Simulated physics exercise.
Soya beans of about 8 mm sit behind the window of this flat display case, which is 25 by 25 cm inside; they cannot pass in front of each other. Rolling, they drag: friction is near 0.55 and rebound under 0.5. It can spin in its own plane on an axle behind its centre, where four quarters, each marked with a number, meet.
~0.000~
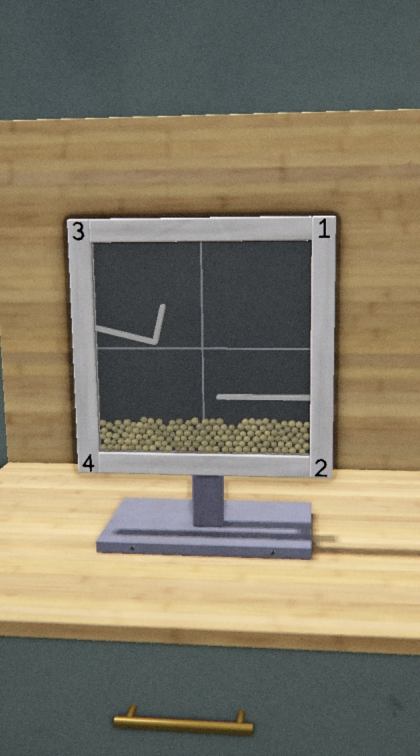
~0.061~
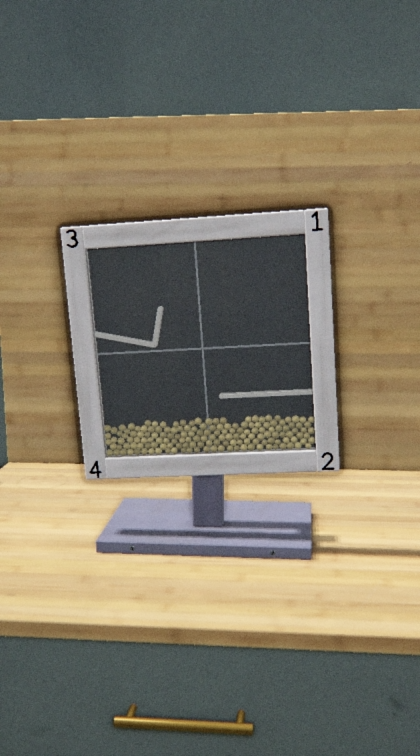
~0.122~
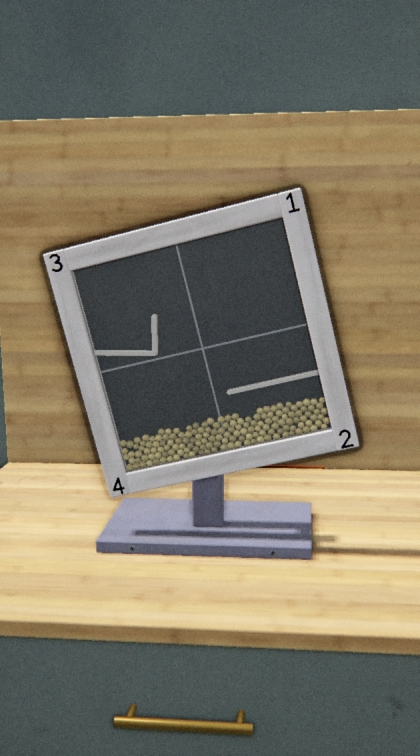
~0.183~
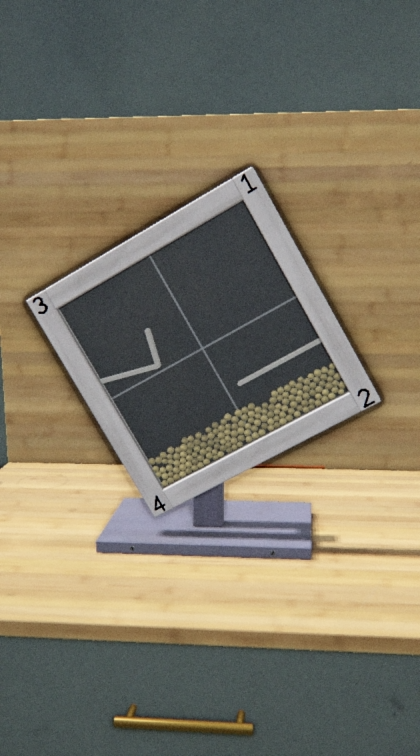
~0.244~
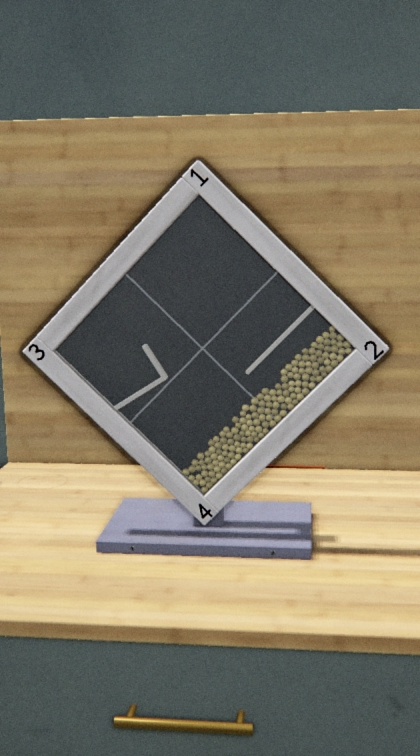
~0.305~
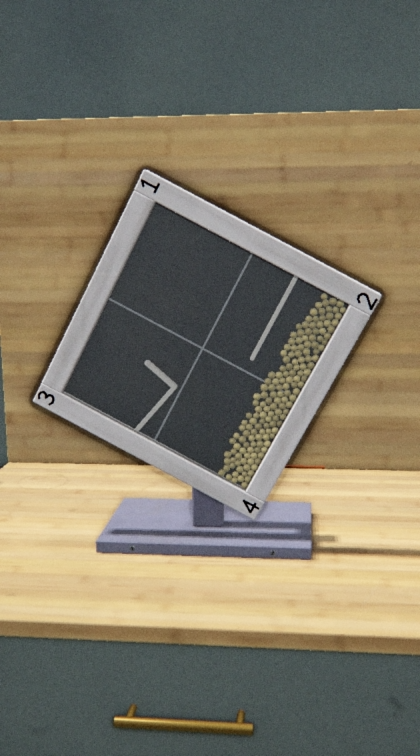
A square, glass-fronted case on a stand turned anticlockwise, slowly at first, well past standing on one corner, while the pale beans inside stayed banked along the edge that had been the bottom.
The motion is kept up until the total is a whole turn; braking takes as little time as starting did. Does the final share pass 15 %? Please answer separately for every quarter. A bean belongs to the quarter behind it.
No. 1: No; no. 2: Yes; no. 3: No; no. 4: Yes.
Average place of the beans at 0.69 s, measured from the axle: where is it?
9 cm right, 1 cm above.
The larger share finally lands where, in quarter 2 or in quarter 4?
That would be quarter 2.
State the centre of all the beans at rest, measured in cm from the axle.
Offset from axle: Approx. 5 cm right, 7 cm below.
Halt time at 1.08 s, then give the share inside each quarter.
Quarter 1: 35; quarter 2: 45; quarter 3: 5; quarter 4: 15.
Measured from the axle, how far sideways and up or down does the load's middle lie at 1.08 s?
It sits about 1 cm right and about 6 cm below the axle.
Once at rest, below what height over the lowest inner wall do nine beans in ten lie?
Height: Approx. 12 cm.
After 0.69 s, it has turned 165°, the beans' middle is 9 cm right of and 1 cm above the axle; by quarter, no. 3, 20 %, no. 4, 80 %.
After 1.08 s, it has turned 270°, the beans' middle is 1 cm right of and 6 cm below the axle; by quarter, no. 1, 35 %, no. 2, 45 %, no. 3, 5 %, no. 4, 15 %.
After 1.49 s, it has turned 360°, the beans' middle is 9 cm right of and 2 cm below the axle; by quarter, no. 1, 30 %, no. 2, 65 %.
Settled by 2.9 s, no. 1, 10 %, no. 2, 65 %, no. 3, 0 %, no. 4, 25 %.
